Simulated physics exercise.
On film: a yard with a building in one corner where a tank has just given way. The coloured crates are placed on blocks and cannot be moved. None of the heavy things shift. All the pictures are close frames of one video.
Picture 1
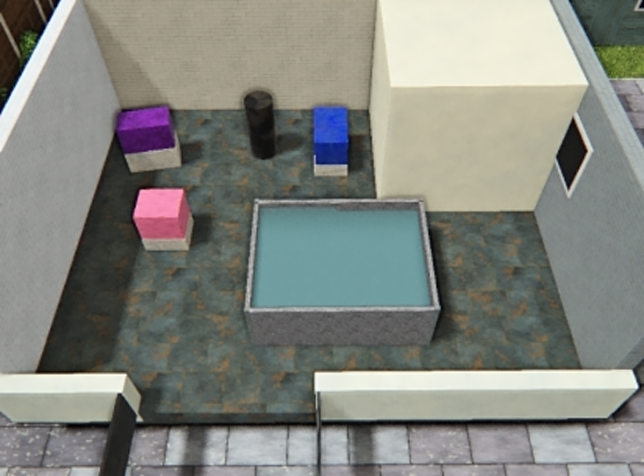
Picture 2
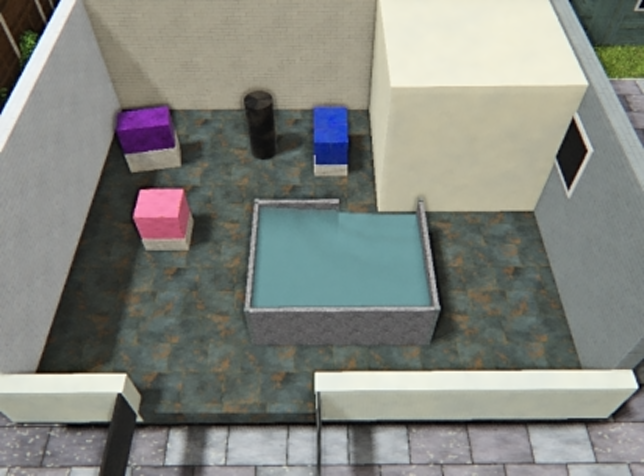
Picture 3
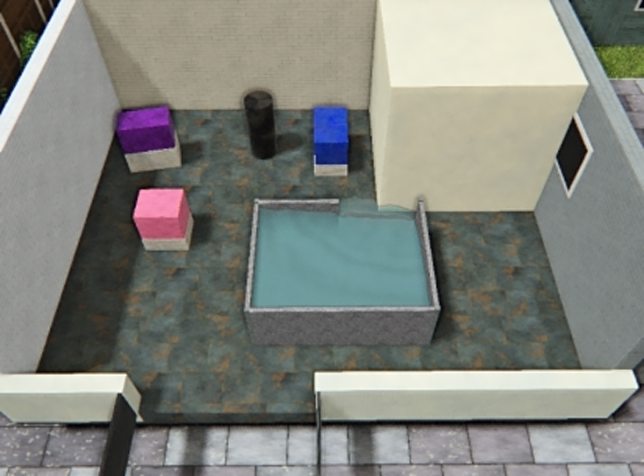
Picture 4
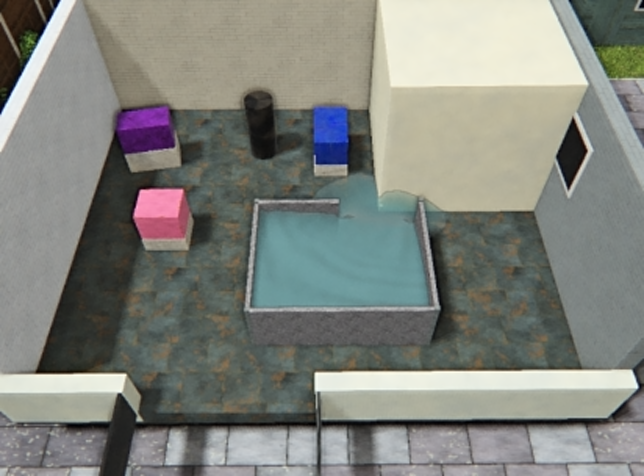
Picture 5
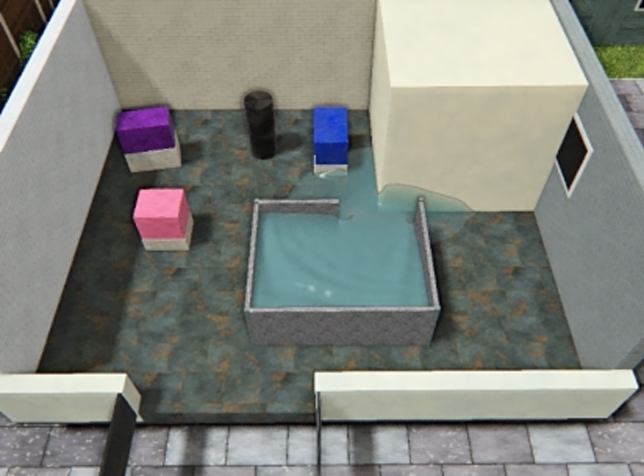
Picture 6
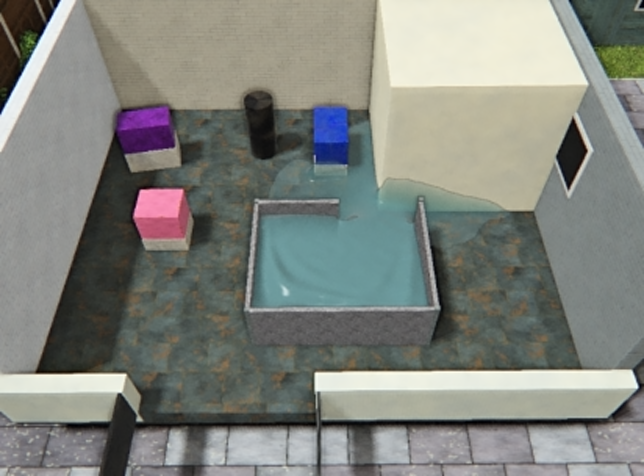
A walled yard with a dark tiled floor and a large cream block in its back right corner is seen from above by a still camera. An open grey tank of blue-green water sits near the middle, with purple, pink and blue-topped boxes and a black cylinder around it. Part of the tank's far side opens, and water pours out, rippling and spreading along the block's base and toward the blue box.
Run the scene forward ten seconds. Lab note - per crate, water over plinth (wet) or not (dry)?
The pink crate is left alone by the water; the purple crate is left alone by the water; the blue crate is lapped by the water.
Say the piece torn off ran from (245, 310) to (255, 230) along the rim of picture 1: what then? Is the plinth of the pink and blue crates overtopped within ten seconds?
Well, the pink crate gets reached, and the blue crate is never reached as well.
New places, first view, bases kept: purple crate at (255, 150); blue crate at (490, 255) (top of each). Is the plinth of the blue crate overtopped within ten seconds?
Blue crate: Untouched.
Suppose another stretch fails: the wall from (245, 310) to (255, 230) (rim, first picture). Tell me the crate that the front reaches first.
My pick is the one in pink.
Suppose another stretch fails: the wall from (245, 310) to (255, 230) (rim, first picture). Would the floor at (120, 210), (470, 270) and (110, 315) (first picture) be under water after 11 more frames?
Read off point by point, the answer is soaking, not soaked, soaking.
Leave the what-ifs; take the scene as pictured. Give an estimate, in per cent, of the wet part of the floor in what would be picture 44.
Around 95 percent, give or take.
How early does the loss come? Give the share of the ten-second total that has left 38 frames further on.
Near 15 in a hundred.
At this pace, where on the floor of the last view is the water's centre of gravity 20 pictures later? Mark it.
Around pixel (328, 238) of the last picture.
A moment on, water covers 25 % of the floor; the pink crate not reached, the purple crate not reached, the blue crate water round its plinth.
Next, water covers 50 % of the floor; the pink crate water round its plinth, the purple crate water round its plinth, the blue crate water round its plinth.
Then, water covers 70 % of the floor; the pink crate water round its plinth, the purple crate water round its plinth, the blue crate water round its plinth.
Later, water covers 95 % of the floor; the pink crate water round its plinth, the purple crate water round its plinth, the blue crate water round its plinth.
In the end, water covers 100 % of the floor; the pink crate stayed above the water, the purple crate stayed above the water, the blue crate was topped.
